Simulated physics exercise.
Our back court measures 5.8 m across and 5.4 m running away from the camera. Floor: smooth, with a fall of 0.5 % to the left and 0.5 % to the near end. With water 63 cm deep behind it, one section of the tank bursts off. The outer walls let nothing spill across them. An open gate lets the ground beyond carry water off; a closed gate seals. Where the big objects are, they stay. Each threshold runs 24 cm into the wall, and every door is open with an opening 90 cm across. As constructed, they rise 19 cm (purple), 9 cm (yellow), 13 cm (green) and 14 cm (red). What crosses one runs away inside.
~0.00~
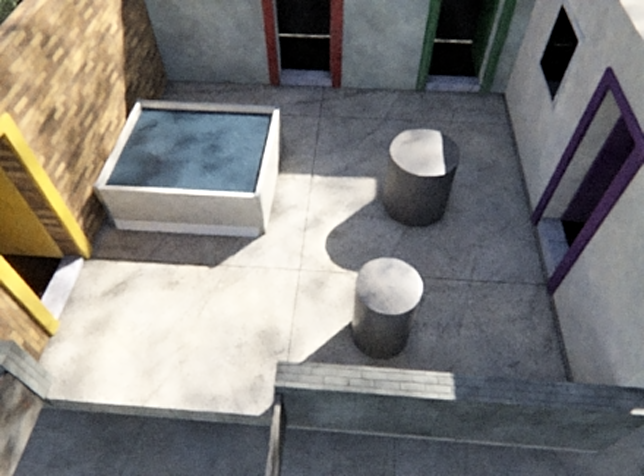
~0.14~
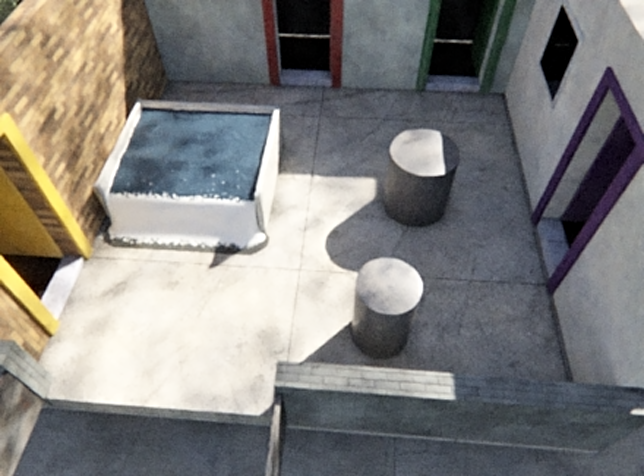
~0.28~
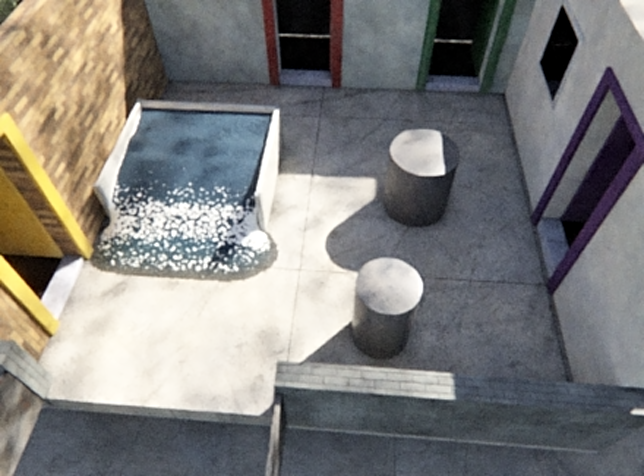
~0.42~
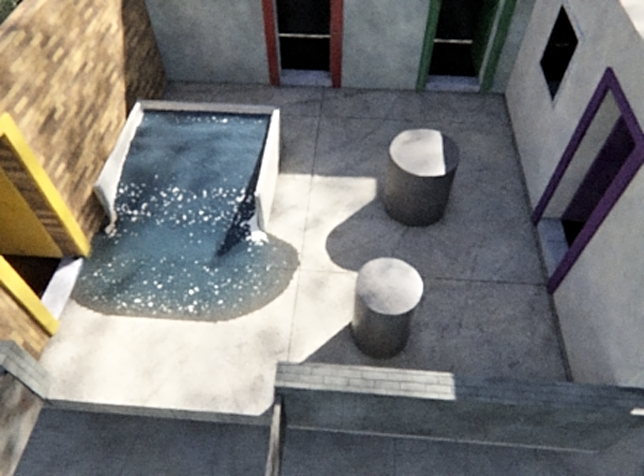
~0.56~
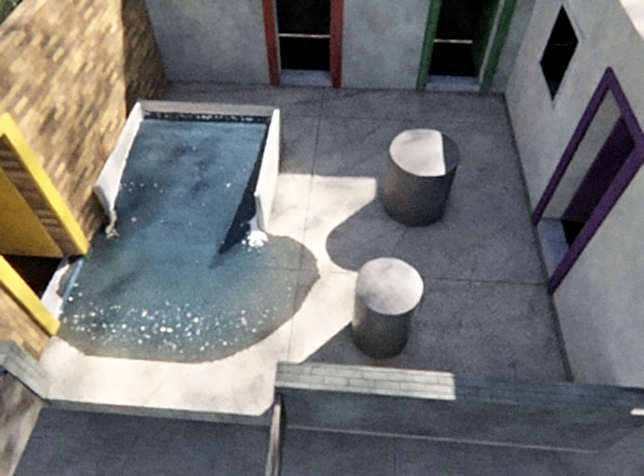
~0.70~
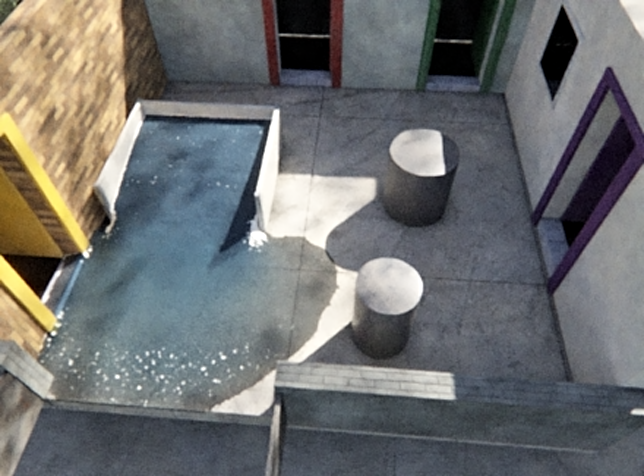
Water bursts through the near side of a raised, pale-walled tank at the left of a sunlit grey courtyard, seen from high above by a still camera. Yellow door surrounds stand at left by a brick wall, red and green ones at the back, purple at right, with two grey cylinders right of centre. The flow spreads toward the viewer, foaming white, then widens across the floor to the yellow doorway.
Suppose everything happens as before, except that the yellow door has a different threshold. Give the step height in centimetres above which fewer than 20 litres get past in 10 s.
13 cm.
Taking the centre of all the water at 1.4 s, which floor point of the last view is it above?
(187, 234) or so.
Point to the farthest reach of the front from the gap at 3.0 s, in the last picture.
Look about (579, 416) in the last picture.
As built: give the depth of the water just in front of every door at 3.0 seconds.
In cm - purple: 0, yellow: 13, green: 0, red: 0.
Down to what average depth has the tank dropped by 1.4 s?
It averages close to 27 centimetres.
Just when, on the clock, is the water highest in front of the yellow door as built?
About 1.4 seconds.
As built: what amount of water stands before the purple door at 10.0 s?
The depth there is around 1.0 cm.
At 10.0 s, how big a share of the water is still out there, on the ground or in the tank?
Water still present: Approx. 20 %.
After 1.4 s water covers 25 % of the floor, deepest (41 cm) near (34, 374); 17 cm at the yellow door, 8 litres in over its 9 cm threshold.
After 3.0 s water covers 35 % of the floor, deepest (20 cm) near (41, 359); 13 cm at the yellow door, 37 litres in over its 9 cm threshold.
After 10.0 s water covers 50 % of the floor, deepest (4 cm) near (34, 374); 3 cm at the yellow door, 45 litres in over its 9 cm threshold.
At the yellow door as built, the water arrived by 0.5 s and peaked near 17 cm at 1.4 s.
With a threshold of 11.5 cm, 30 litres would have come in within the 10 s; with 15.5 cm, 9 litres. So under 20 litres takes about 13 cm.
